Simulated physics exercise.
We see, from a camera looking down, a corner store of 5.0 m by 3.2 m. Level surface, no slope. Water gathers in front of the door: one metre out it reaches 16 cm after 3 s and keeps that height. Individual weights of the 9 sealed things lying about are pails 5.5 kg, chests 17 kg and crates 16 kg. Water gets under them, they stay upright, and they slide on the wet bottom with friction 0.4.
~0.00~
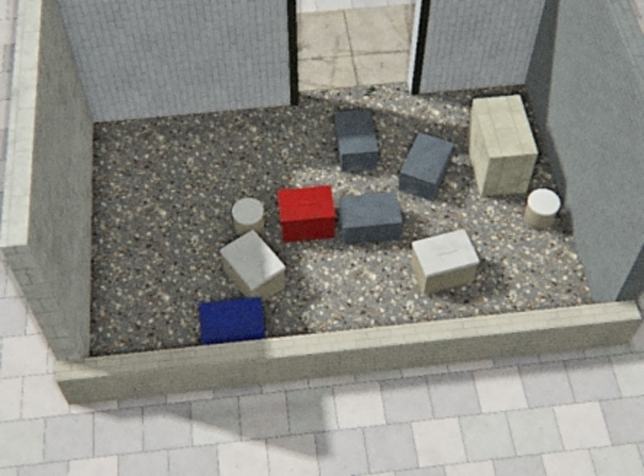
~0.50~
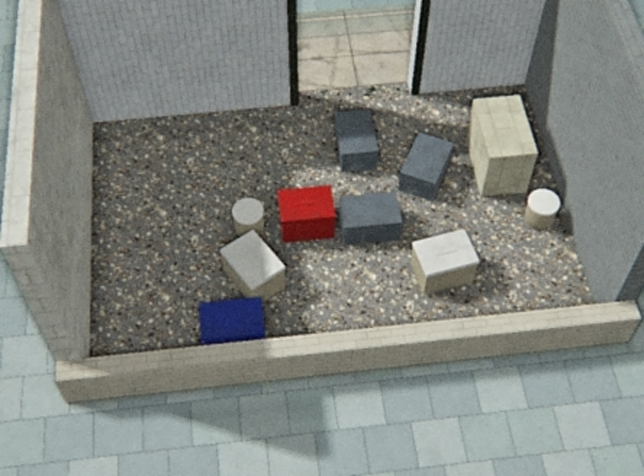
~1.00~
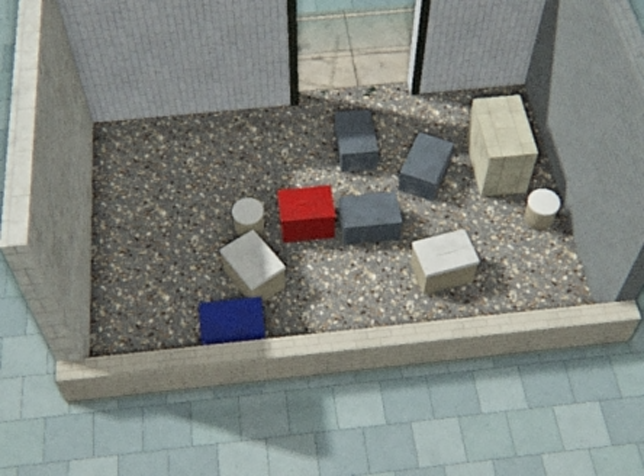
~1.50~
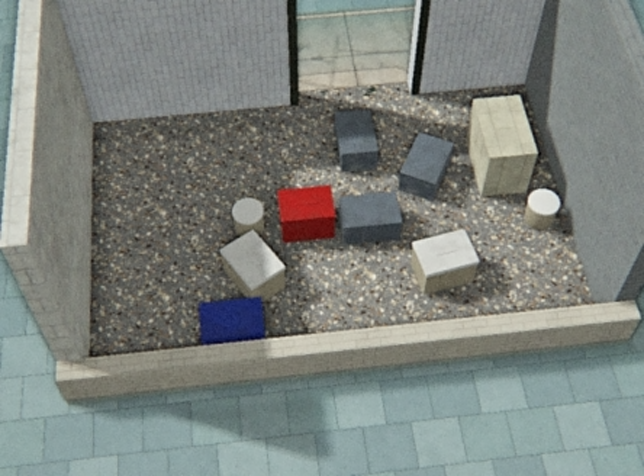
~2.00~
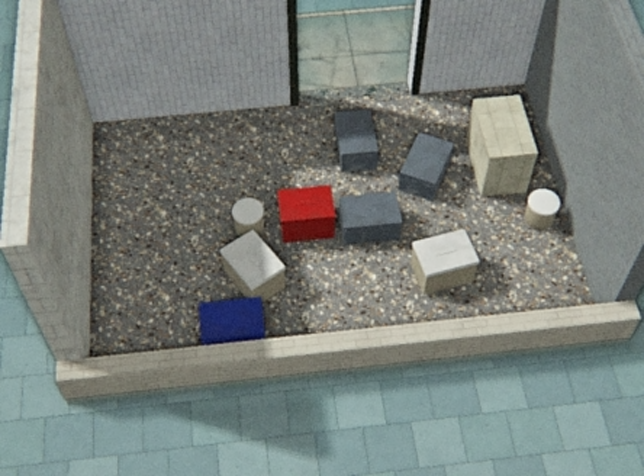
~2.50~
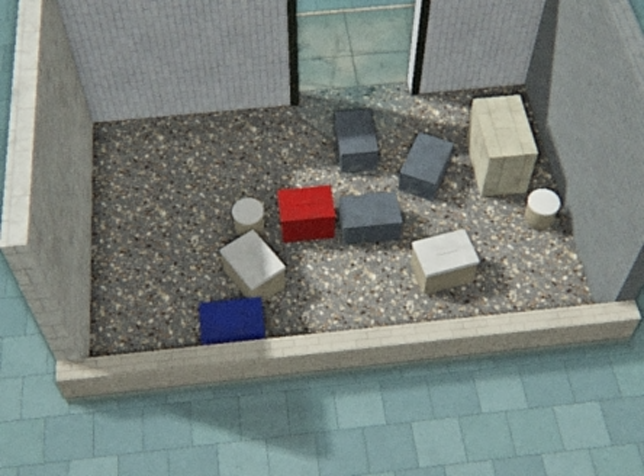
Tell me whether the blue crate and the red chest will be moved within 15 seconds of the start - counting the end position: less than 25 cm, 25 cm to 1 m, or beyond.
Judging by where they end up, the blue crate ends well away while the red chest ends well away.
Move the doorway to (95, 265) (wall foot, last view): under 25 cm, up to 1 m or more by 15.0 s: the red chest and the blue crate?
Result - red chest: Large displacement, blue crate: Large displacement.
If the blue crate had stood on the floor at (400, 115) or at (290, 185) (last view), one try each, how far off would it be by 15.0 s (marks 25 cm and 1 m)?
Try one - it is pushed slightly; try two - it is pushed slightly.
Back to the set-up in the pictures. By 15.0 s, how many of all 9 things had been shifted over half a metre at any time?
The total is 9.
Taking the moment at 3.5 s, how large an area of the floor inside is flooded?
Wet area: Approx. 2.0 m2.
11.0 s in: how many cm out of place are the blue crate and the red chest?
I'd guess about 80 cm and 100 cm by that point.
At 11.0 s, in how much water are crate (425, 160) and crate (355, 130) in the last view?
Depths: Near 9 cm, then near 11 cm.
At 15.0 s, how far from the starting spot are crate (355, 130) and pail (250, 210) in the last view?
Shifts: 300 cm / 120 cm.
After 3.5 s the blue crate is near (232, 318), 0.0 m from its start, aground; the red chest is near (306, 203), 0.0 m from its start, aground; 0 afloat.
After 6.8 s the blue crate is near (232, 318), 0.0 m from its start, aground; the red chest is near (308, 250), 0.6 m from its start, aground; 1 afloat.
After 11.0 s the blue crate is near (156, 298), 0.8 m from its start, afloat; the red chest is near (258, 286), 1.1 m from its start, afloat; 7 afloat.
After 15.0 s the blue crate is near (147, 135), 2.4 m from its start, afloat; the red chest is near (144, 209), 1.6 m from its start, afloat; 9 afloat.
